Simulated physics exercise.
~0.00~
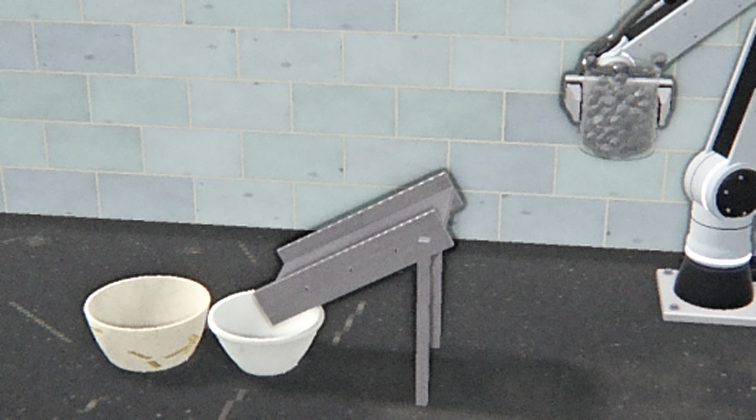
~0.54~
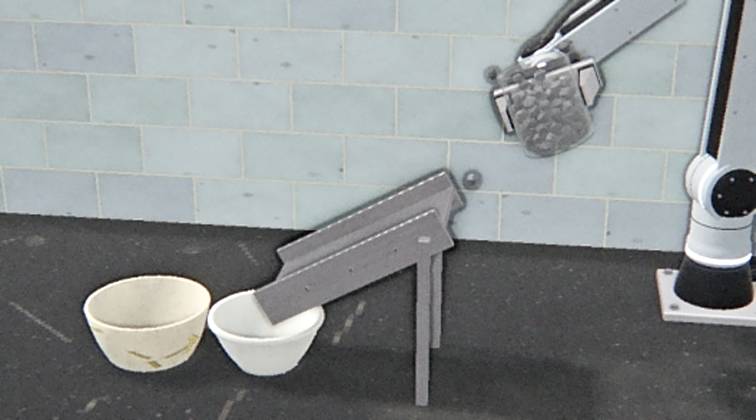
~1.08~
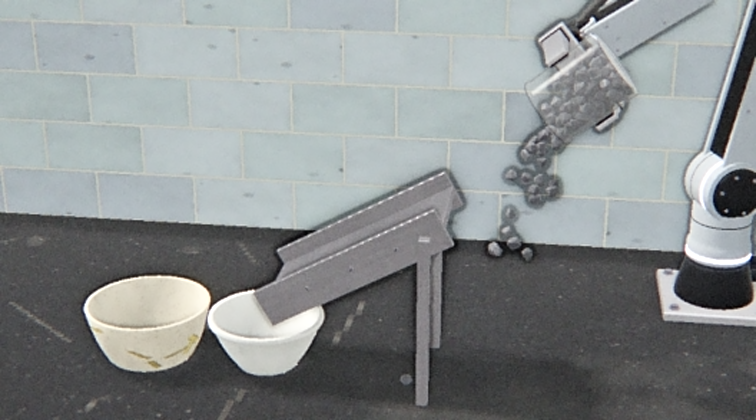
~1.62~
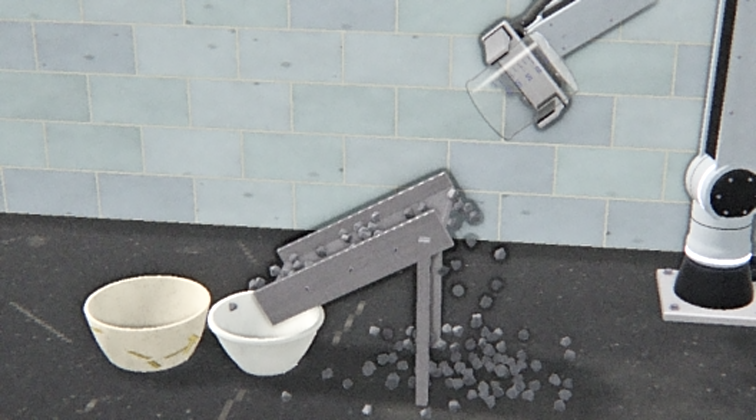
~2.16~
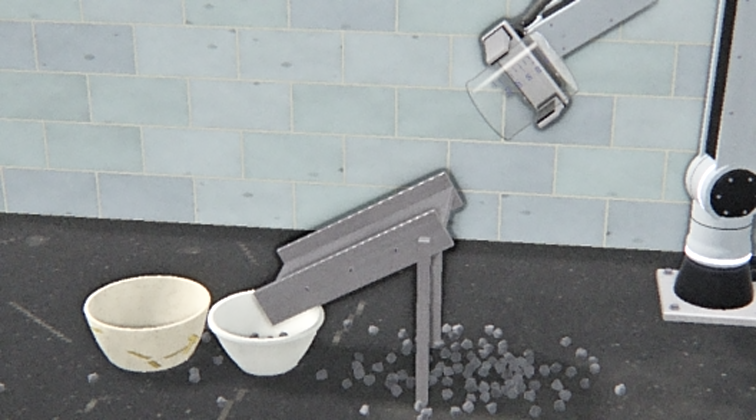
In the video, a robot arm tips a clear beaker of small gray pebbles above a sloping gray chute beside two bowls. Many pebbles miss and scatter across the dark table, while some slide down, leaving a few in the white bowl and the beaker empty.
